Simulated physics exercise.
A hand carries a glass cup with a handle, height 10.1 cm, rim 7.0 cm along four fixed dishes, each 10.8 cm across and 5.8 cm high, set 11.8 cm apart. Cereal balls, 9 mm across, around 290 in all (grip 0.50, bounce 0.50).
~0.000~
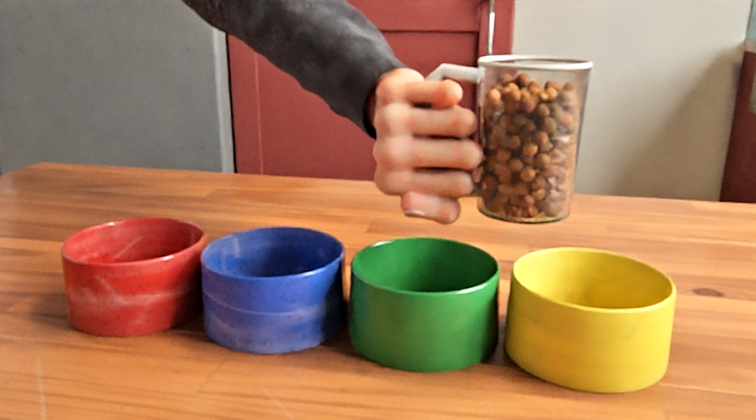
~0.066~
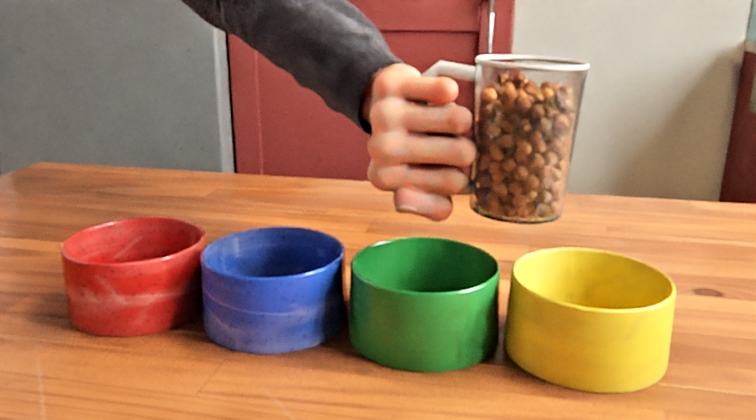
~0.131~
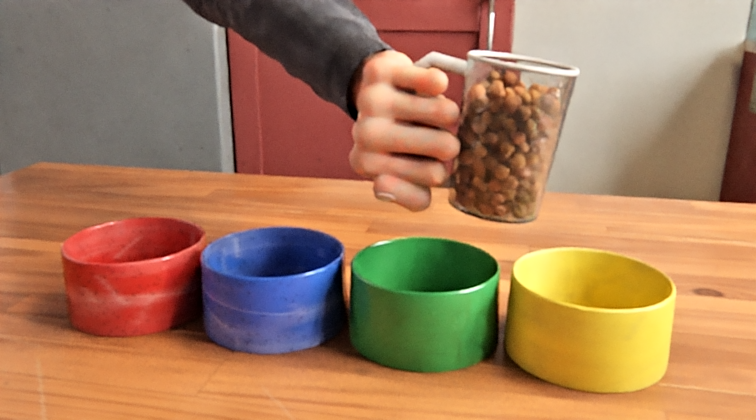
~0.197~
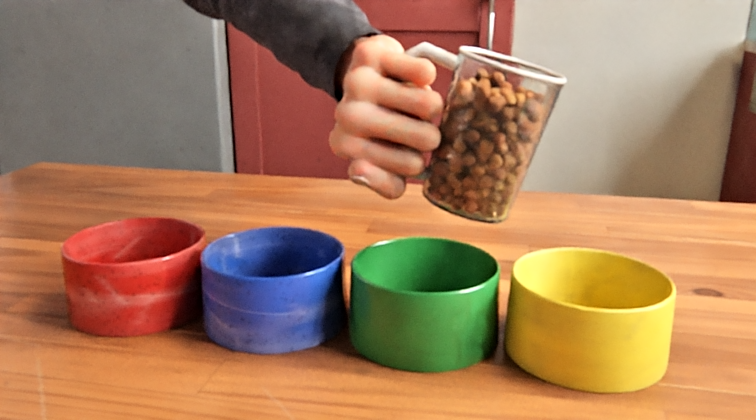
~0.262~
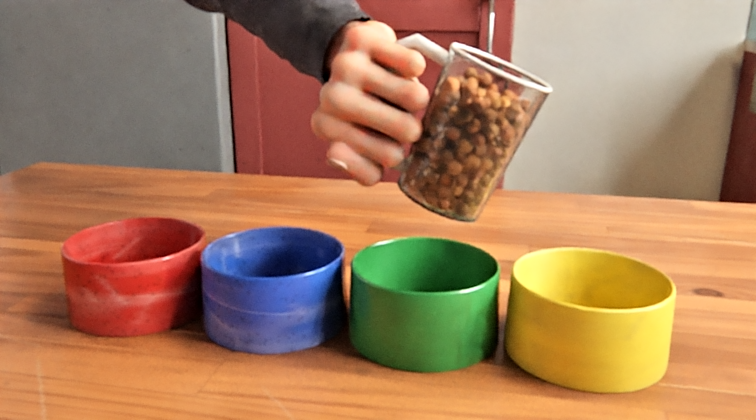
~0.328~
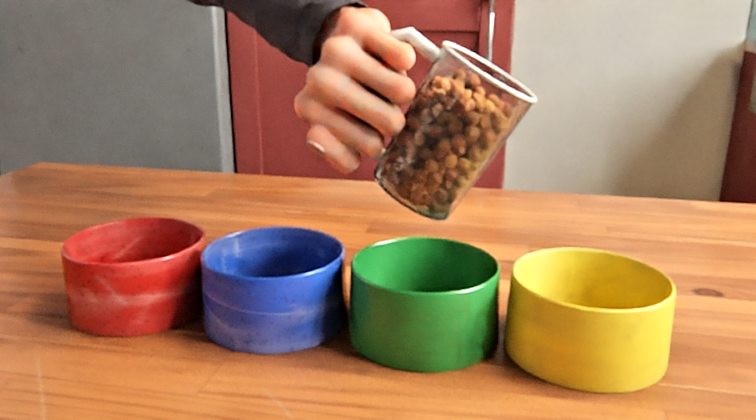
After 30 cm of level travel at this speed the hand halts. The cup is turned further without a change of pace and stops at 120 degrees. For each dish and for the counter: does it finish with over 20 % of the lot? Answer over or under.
Red: Under, blue: Over, green: Under, yellow: Under, counter: Under.
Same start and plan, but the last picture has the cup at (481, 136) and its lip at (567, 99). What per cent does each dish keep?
Red 0; blue 0; green 90; yellow 0.
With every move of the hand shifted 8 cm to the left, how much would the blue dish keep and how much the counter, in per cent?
Blue 20; counter 10.
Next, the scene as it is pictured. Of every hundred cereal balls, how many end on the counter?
About 5 per cent.
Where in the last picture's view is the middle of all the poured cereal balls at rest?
Around (271, 296).
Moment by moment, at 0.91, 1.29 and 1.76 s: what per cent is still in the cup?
In turn: 100, 40, 0.
Then, at 0.91 s, tilt 95 degrees; cup holds 100 %.
Then, at 1.29 s, tilt 120 degrees; cup holds 40 %, blue 50 %.
Then, at 1.76 s, tilt 120 degrees; cup holds 0 %, blue 90 %.
In the end, at 2.2 s, red 0 %, blue 90 %, green 0 %, yellow 0 %, counter 5 %.
